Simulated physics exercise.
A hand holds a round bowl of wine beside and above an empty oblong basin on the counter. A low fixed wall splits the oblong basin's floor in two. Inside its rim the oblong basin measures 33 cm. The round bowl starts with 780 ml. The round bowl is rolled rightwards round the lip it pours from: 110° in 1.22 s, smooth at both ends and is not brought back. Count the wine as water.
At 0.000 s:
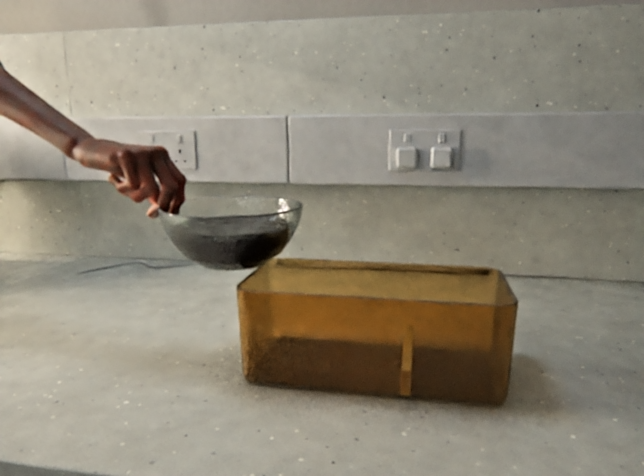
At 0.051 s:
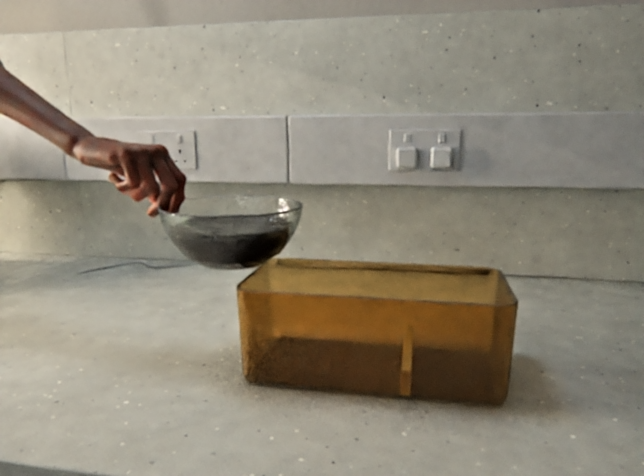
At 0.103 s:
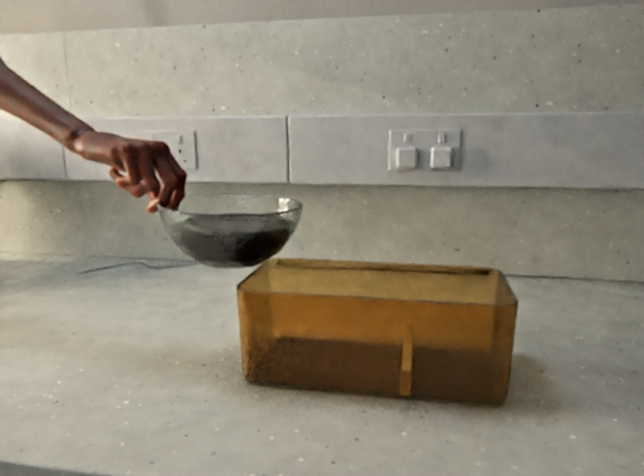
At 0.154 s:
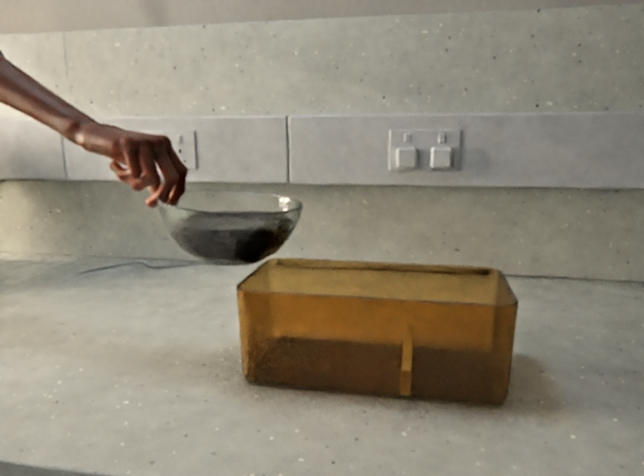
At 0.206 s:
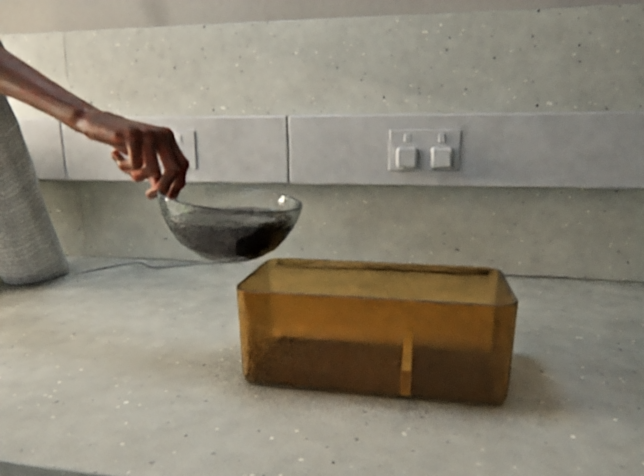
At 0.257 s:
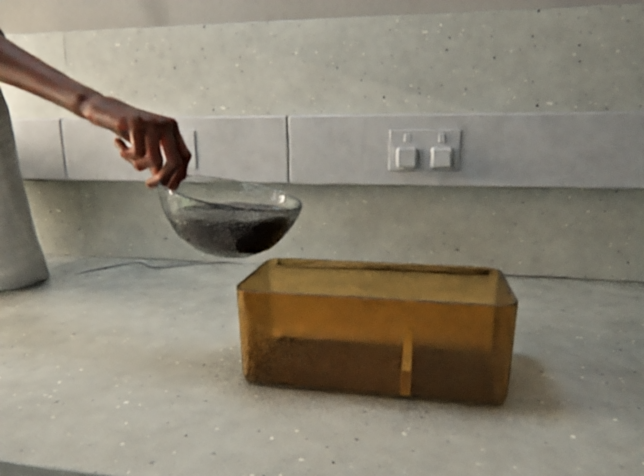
In the video, a hand holds a clear round bowl of dark liquid beside and above an amber oblong basin on a speckled grey counter, keeps it nearly still at first, then slowly tilts it slightly to the right.
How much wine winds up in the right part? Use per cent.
About 13 per cent.
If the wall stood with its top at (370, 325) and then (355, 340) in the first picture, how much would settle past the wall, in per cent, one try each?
First 75, then 90 per cent.
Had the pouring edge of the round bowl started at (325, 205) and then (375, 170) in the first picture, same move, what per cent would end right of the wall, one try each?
In turn about 50 and 55 per cent.
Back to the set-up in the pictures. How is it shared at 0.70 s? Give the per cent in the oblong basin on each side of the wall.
Left about 12, right about 0.
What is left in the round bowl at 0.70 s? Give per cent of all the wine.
Near 50 in a hundred.
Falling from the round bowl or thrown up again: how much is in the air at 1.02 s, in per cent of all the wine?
About 7 per cent.
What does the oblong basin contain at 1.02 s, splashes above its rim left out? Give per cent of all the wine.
Near 92 in a hundred.
Then, 0.70 s in, the tilt is 67° and 50 per cent is still to pour, 13 is left of the wall and 0 right of it.
Then, 1.02 s in, the tilt is 103° and 0 per cent is still to pour, 87 is left of the wall and 6 right of it.
Then, 1.35 s in, the tilt is 110° and 0 per cent is still to pour, 91 is left of the wall and 8 right of it.
Then, 1.72 s in, the tilt is 110° and 0 per cent is still to pour, 86 is left of the wall and 13 right of it.
Finally, 86 per cent lies left of the wall, 13 right of it and 1 outside.
